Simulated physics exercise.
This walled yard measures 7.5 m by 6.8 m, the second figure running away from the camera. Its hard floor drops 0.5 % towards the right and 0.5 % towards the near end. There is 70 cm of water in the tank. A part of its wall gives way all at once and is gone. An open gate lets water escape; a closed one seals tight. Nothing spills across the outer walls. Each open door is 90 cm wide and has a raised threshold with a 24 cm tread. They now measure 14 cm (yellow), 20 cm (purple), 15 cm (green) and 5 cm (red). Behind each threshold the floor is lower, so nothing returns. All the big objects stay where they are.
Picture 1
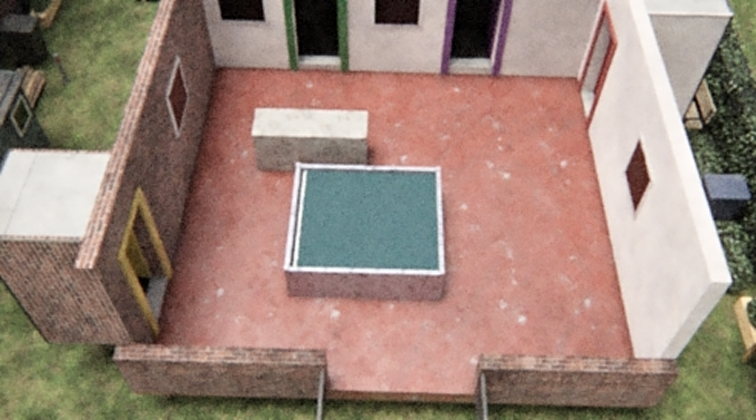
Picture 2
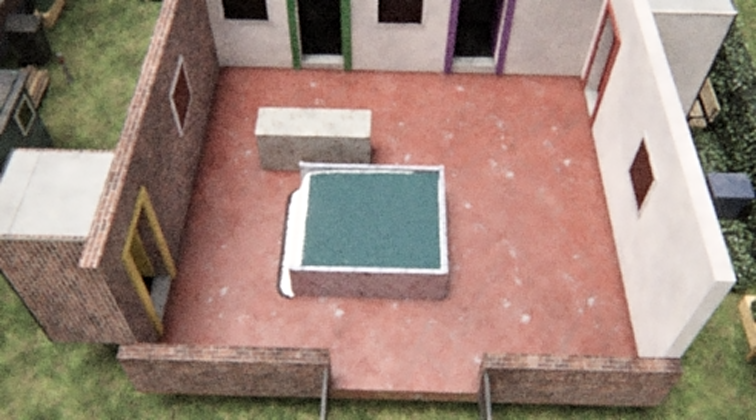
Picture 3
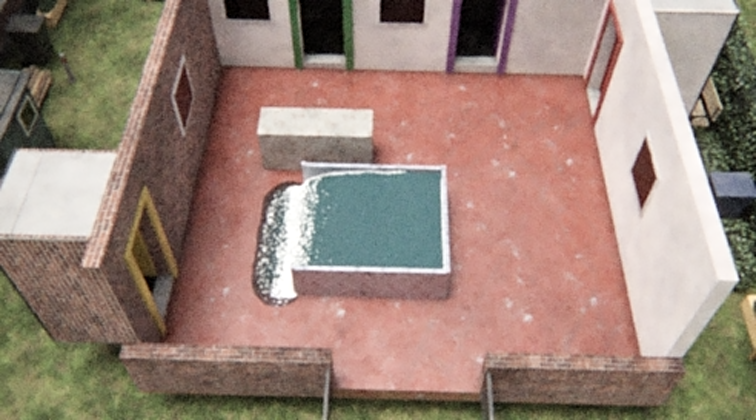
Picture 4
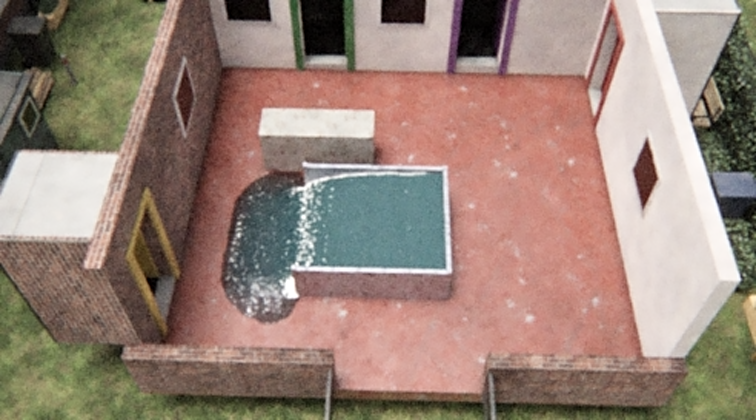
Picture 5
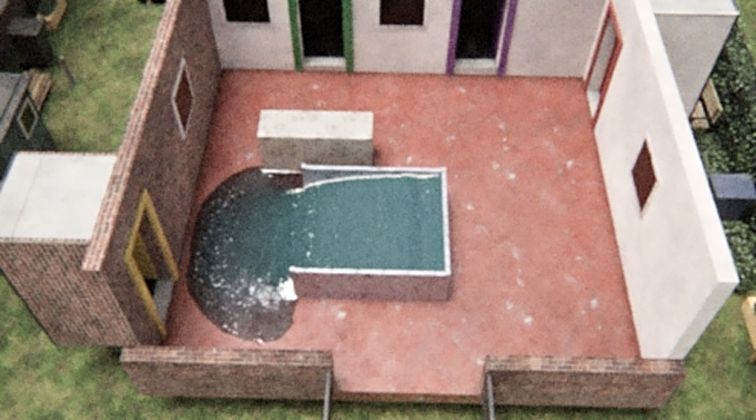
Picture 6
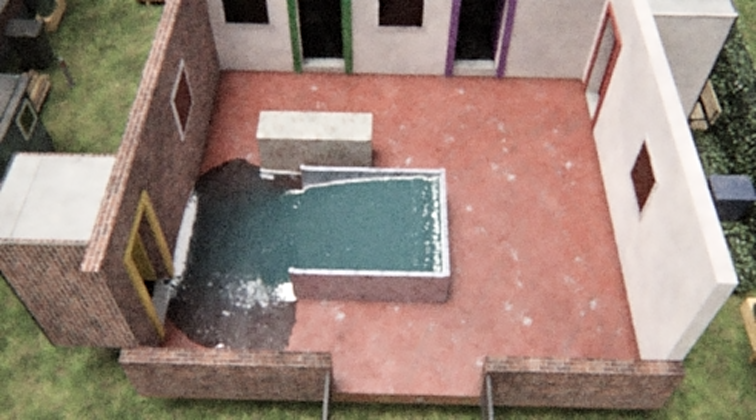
We see a raised tank of green water in a walled yard with a red floor; its left side gives way, and water pours out, spreading in a widening dark pool across the floor to the yellow door.
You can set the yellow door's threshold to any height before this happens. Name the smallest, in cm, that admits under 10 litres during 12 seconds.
At least 31 cm or so.
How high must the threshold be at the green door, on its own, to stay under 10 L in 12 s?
Roughly 12.5 cm at green.
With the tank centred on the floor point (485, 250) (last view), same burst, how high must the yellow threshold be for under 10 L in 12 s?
About 30 cm.
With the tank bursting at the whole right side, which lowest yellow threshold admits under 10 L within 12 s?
About 10.5 cm.
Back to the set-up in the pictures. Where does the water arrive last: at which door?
It is the red one.
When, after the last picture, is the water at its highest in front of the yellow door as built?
At about 1.4 s.
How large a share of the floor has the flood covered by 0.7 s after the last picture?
Near 20 per cent is wet.
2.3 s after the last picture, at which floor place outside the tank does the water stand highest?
Near (154, 372).
Then, 0.7 s after the last picture water covers 20 % of the floor, deepest (46 cm) near (193, 246); 30 cm at the yellow door, 30 litres in over its 14 cm threshold.
Then, 2.3 s after the last picture water covers 35 % of the floor, deepest (40 cm) near (154, 372); 27 cm at the yellow door, 156 litres in over its 14 cm threshold.
Then, 11.3 s after the last picture water covers 100 % of the floor, deepest (10 cm) near (486, 381); 5 cm at the yellow door, 224 litres in over its 14 cm threshold.
At the yellow door as built, the water peaked near 32 cm, 1.3 s after the last picture.
Run again over the same 12 s with other heights there, 29 litres in over 27.5 cm, 0 litres over 37.5 cm. The limit of 10 litres is kept from about 31 cm up.
